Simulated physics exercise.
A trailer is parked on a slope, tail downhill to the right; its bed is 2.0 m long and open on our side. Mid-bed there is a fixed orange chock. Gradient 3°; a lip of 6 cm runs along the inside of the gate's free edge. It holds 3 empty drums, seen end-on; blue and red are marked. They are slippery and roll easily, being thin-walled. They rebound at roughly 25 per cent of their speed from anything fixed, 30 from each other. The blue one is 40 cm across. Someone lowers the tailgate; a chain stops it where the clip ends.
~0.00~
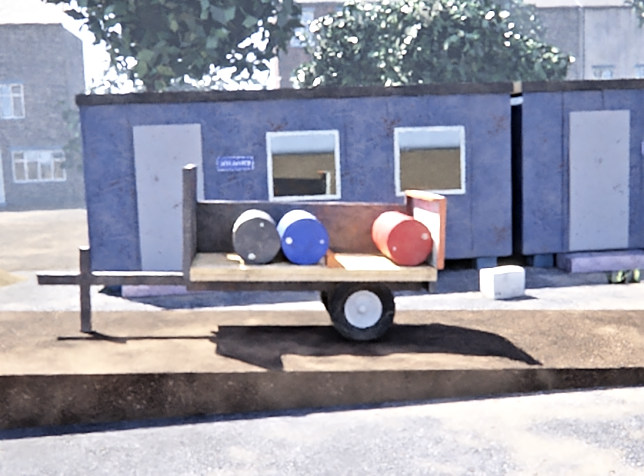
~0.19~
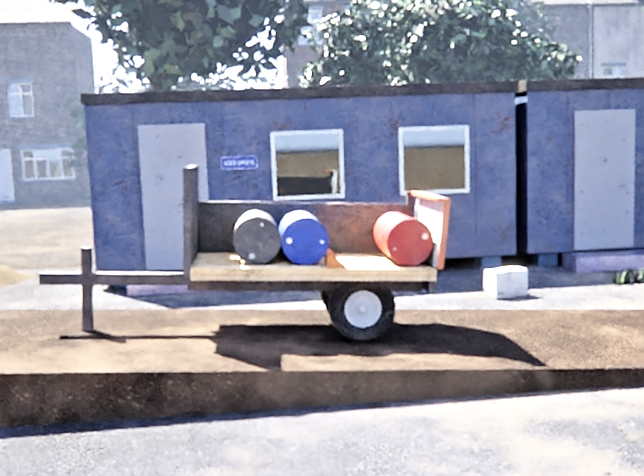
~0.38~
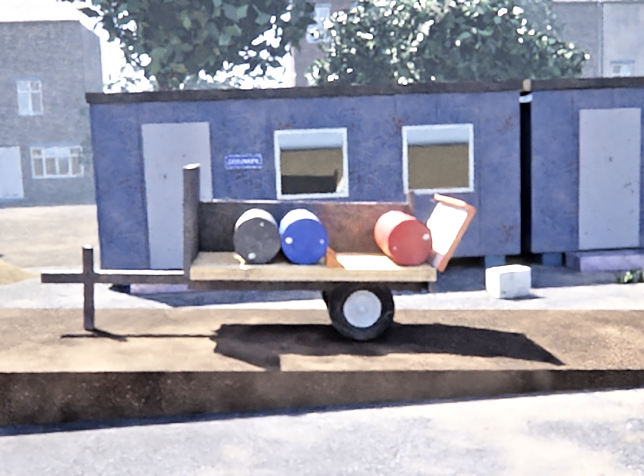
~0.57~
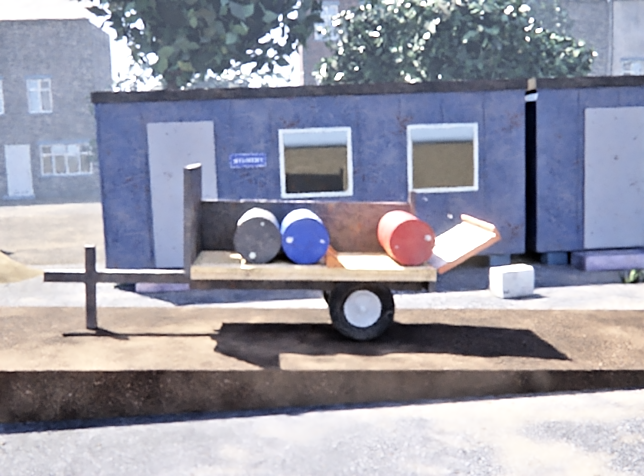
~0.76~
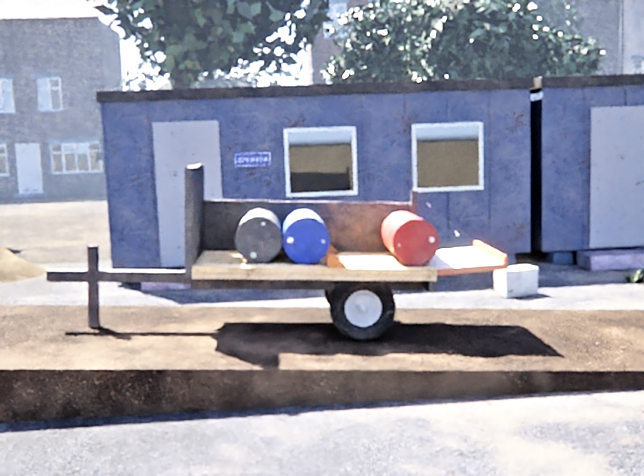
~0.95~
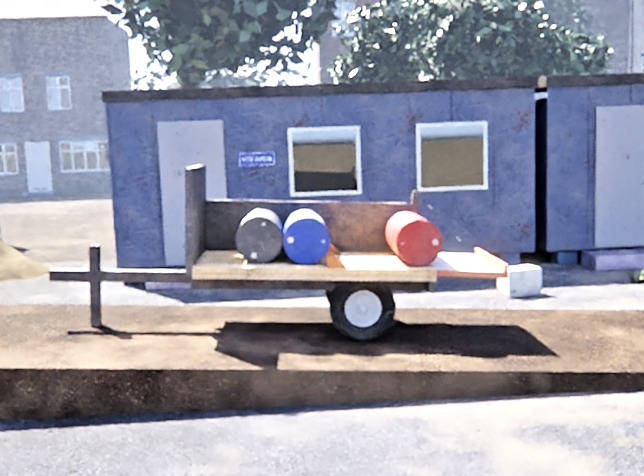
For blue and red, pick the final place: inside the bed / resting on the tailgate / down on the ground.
Blue finishes inside the bed, red finishes resting on the tailgate.
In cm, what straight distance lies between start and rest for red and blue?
Moved: Red 60, blue 0.
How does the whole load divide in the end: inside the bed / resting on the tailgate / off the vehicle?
In that order: 2, 1, 0.
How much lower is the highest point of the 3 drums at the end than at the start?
Roughly 0 cm.
After 1.2 s, blue is on the bed, 110 cm short of the hinge; red is on the bed, 10 cm short of the hinge, rolling right; 0 of 3 are out.
After 1.5 s, red is on the bed, 5 cm short of the hinge, rolling right; no change for blue; 0 of 3 are out.
After 1.7 s, red is on the gate, 5 cm past the hinge, rolling right; no change for blue; 0 of 3 are out.
At rest (6.2 s), blue is on the bed, 110 cm short of the hinge; red is on the gate, 40 cm past the hinge; 0 of 3 are out.
